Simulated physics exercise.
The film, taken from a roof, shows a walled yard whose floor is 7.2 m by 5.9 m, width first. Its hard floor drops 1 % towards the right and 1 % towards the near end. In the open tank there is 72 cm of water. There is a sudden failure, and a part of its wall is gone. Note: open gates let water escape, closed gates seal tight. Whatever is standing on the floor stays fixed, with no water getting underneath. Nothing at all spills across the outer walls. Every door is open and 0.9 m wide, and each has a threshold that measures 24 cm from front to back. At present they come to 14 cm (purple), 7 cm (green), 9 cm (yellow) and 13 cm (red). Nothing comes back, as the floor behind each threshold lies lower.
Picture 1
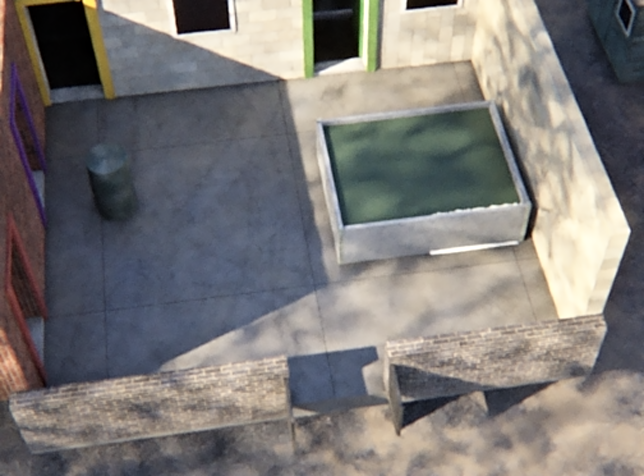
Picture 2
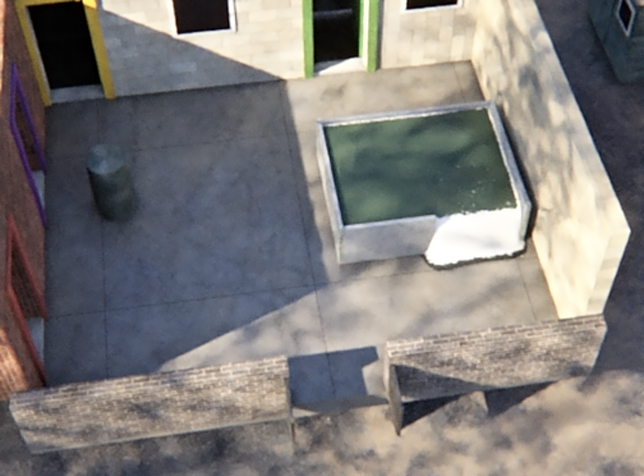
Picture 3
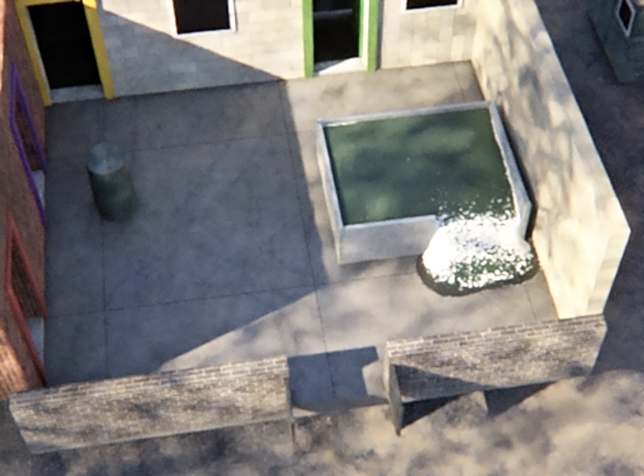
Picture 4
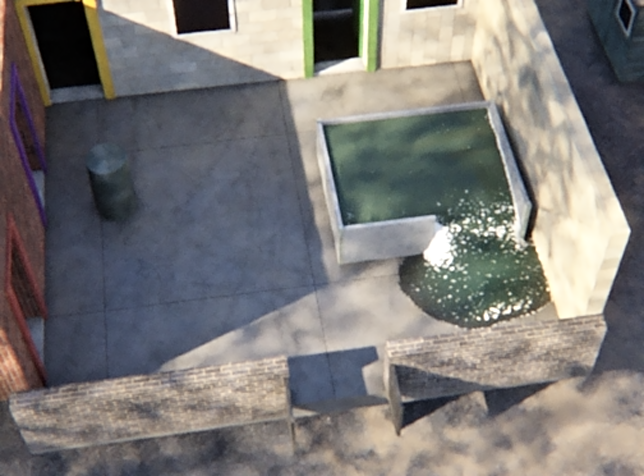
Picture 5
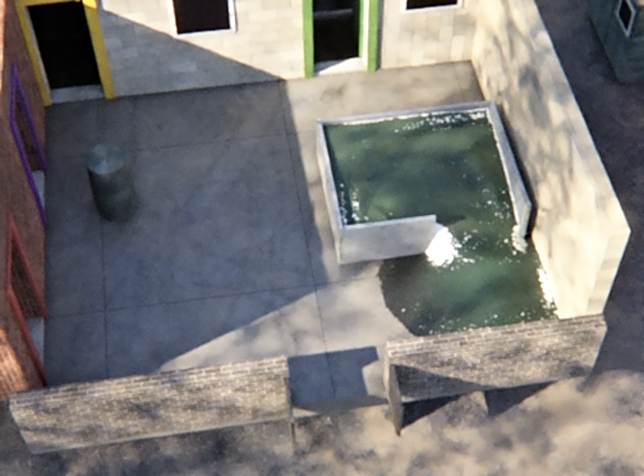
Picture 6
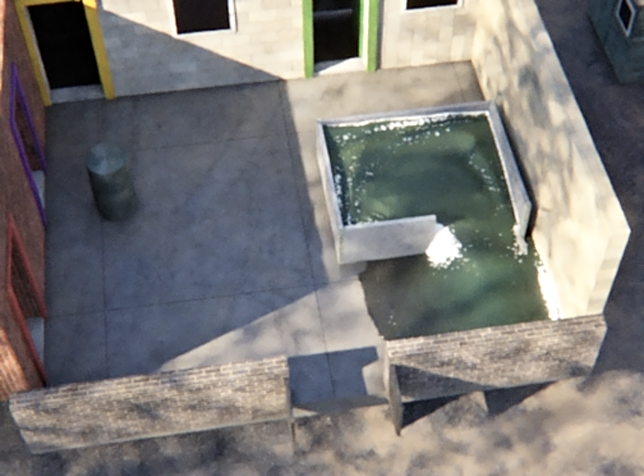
Water burst through the front right corner of an open tank in a walled yard, foamed onto the hard floor, and spread into a dark green pool against the right and near walls.
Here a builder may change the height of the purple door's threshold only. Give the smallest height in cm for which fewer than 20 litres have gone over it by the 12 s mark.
About 6 cm.
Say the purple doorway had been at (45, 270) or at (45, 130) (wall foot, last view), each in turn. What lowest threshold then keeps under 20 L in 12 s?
You'd want about 14.5 cm there first, then about 6.5 cm.
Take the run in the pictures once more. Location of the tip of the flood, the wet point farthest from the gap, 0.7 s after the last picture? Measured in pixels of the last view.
Front tip: Approx. (328, 383) px.
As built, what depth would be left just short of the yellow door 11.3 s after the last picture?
About 6.0 centimetres deep.
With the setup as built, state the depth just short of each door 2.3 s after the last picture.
Purple door 0 cm, green door 0 cm, yellow door 0 cm, red door 0 cm.
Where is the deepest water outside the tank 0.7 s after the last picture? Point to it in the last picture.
Check close to (560, 353).
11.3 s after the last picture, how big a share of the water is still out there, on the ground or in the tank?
I'd say near 86 per cent is still there.
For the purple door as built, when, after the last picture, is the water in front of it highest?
Some 4.0 s, more or less.
Then, 0.7 s after the last picture water covers 10 % of the floor, deepest (69 cm) near (560, 353); it has not reached the purple door.
Then, 2.3 s after the last picture water covers 40 % of the floor, deepest (42 cm) near (560, 353); it has not reached the purple door.
Then, 11.3 s after the last picture water covers 95 % of the floor, deepest (18 cm) near (485, 127); 4 cm at the purple door, 0 litres in over its 14 cm threshold.
At the purple door as built, the water peaked near 10 cm, 3.9 s after the last picture.
Run again over the same 12 s with other heights there, 30 litres in over 5 cm, 12 litres over 7 cm. The limit of 20 litres is kept from about 6 cm up.
